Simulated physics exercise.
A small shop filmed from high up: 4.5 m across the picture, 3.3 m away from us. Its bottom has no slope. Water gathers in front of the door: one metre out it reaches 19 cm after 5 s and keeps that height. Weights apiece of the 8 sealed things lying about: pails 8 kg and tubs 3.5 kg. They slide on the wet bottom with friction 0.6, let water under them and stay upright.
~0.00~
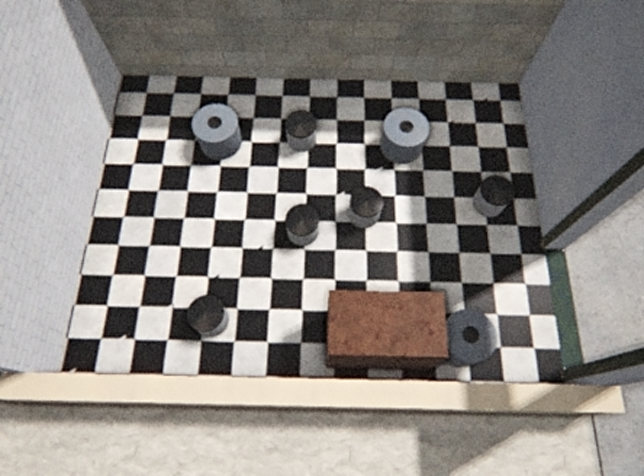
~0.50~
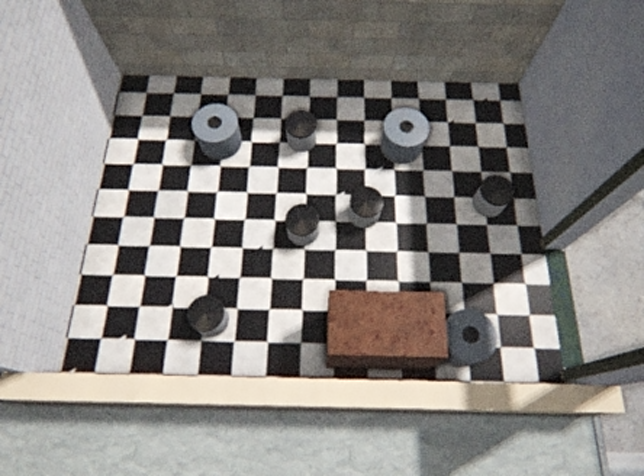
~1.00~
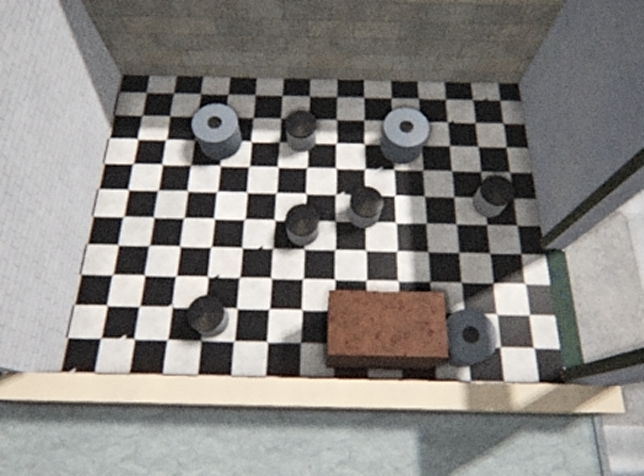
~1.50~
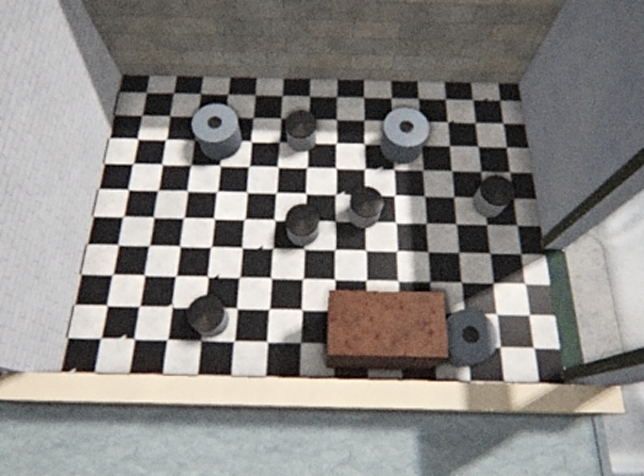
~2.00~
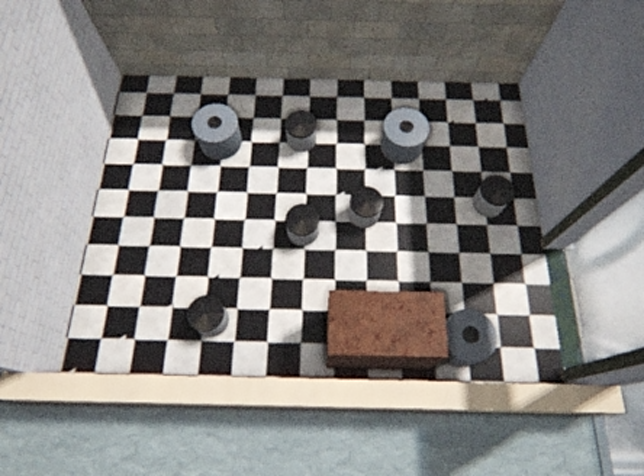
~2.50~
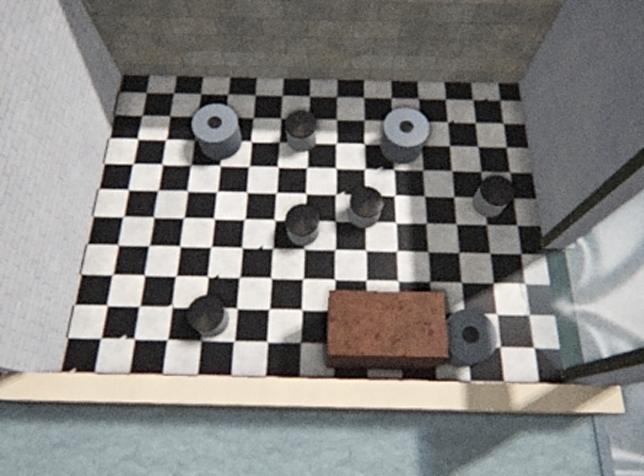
A checkered shop floor holds still pails and tubs while water gathers outside the doorway.
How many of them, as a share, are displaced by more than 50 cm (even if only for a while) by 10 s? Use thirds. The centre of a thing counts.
It is between one and two thirds.
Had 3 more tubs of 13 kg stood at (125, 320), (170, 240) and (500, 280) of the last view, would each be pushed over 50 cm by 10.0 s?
In that order: Under, short of it, over.
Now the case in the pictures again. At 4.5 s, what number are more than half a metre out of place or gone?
By then 0.
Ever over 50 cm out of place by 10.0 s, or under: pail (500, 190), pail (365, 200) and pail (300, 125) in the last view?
In turn: Under, over, less.
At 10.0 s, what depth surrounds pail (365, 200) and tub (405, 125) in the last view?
About 6 and 3 cm.
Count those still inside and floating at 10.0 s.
3 of them.
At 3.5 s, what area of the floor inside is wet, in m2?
Some 1.5 m2.
After 3.5 s 0 of 8 are over 50 cm from their spots; 0 afloat.
After 4.5 s 0 of 8 are over 50 cm from their spots; 1 afloat.
After 7.0 s 0 of 8 are over 50 cm from their spots; 1 afloat.
After 10.0 s 3 of 8 are over 50 cm from their spots, and 3 have been at some point; 3 afloat.
